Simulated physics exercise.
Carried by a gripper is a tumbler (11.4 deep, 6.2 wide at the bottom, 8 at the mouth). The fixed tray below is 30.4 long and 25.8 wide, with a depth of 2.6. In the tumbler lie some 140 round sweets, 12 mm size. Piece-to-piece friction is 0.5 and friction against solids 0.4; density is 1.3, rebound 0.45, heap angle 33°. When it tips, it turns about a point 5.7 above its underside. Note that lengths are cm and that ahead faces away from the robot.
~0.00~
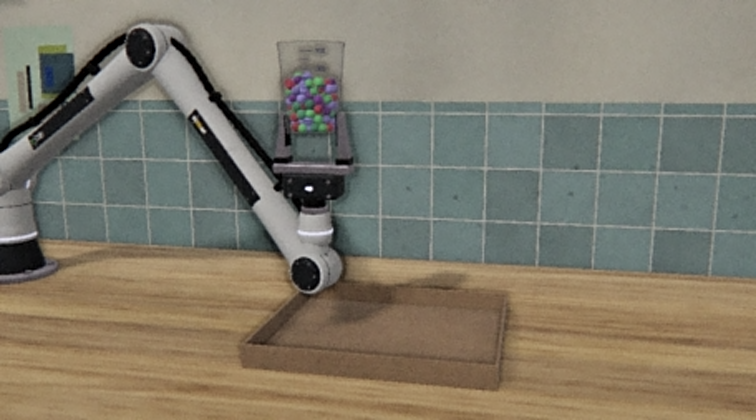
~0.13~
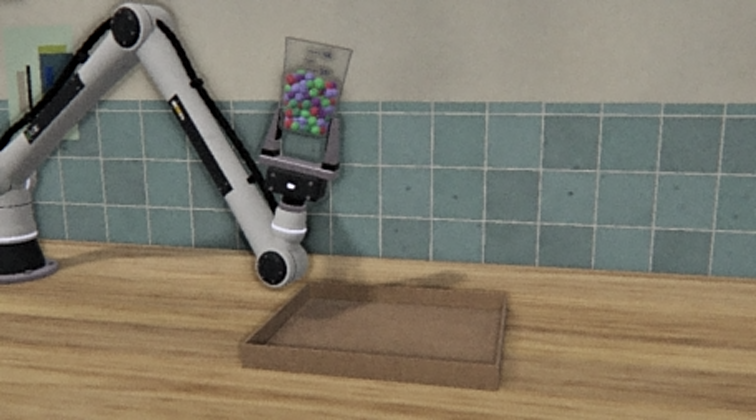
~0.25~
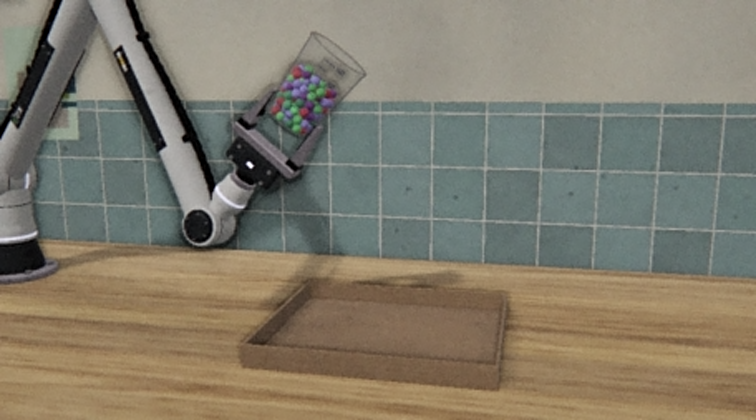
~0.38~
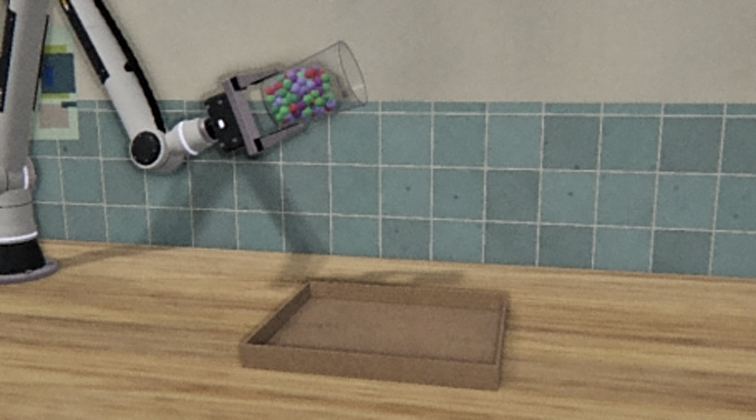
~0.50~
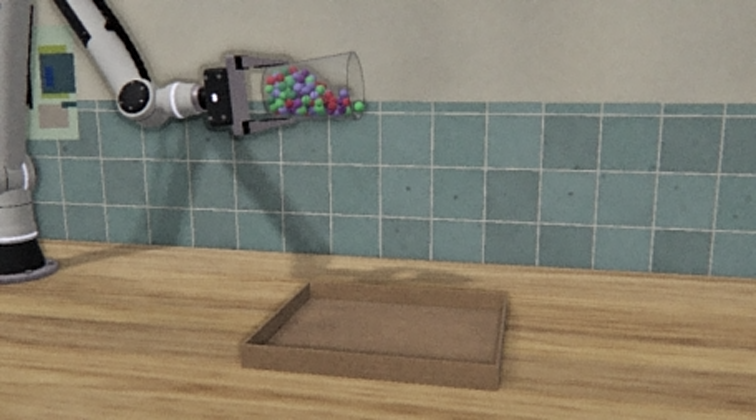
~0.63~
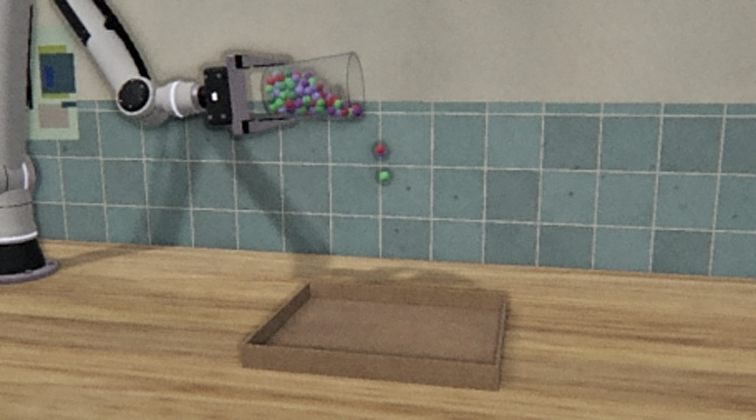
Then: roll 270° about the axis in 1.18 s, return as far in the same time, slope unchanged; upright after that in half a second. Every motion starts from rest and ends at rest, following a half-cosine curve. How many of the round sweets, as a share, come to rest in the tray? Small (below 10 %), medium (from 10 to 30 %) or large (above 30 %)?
Large.
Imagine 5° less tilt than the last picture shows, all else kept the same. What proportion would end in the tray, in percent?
It would come to roughly 30 percent.
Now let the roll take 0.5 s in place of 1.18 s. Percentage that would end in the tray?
With that change you'd see near 35 per cent.
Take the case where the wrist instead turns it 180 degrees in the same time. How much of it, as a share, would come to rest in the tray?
I'd expect some 40 per cent.
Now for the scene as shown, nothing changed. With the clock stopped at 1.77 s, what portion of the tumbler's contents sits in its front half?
About 35 %.
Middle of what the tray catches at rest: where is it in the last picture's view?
The centre sits around (419, 329).
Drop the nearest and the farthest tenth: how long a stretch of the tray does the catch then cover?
About 22 cm.
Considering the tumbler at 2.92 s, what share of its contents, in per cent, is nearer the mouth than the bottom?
Mouth-half share: Approx. 45 in a hundred.
By 1.77 s, tipped 86°, highest piece 35 above the table; 97 in the tumbler, 32 in the tray, 1 on the table or floor, 11 in flight or on a rim.
By 2.92 s, tipped 86°, highest piece 34 above the table; 70 in the tumbler, 64 in the tray, 1 on the table or floor, 6 in flight or on a rim.
By 3.69 s, upright, highest piece 35 above the table; 73 in the tray, 67 in the tumbler, 1 on the table or floor.
By 4.39 s, upright, highest piece 35 above the table; 73 in the tray, 67 in the tumbler, 1 on the table or floor.
Final count, 73 in the tray, 67 in the tumbler, 1 on the table or floor. That is 52 % in the tray.
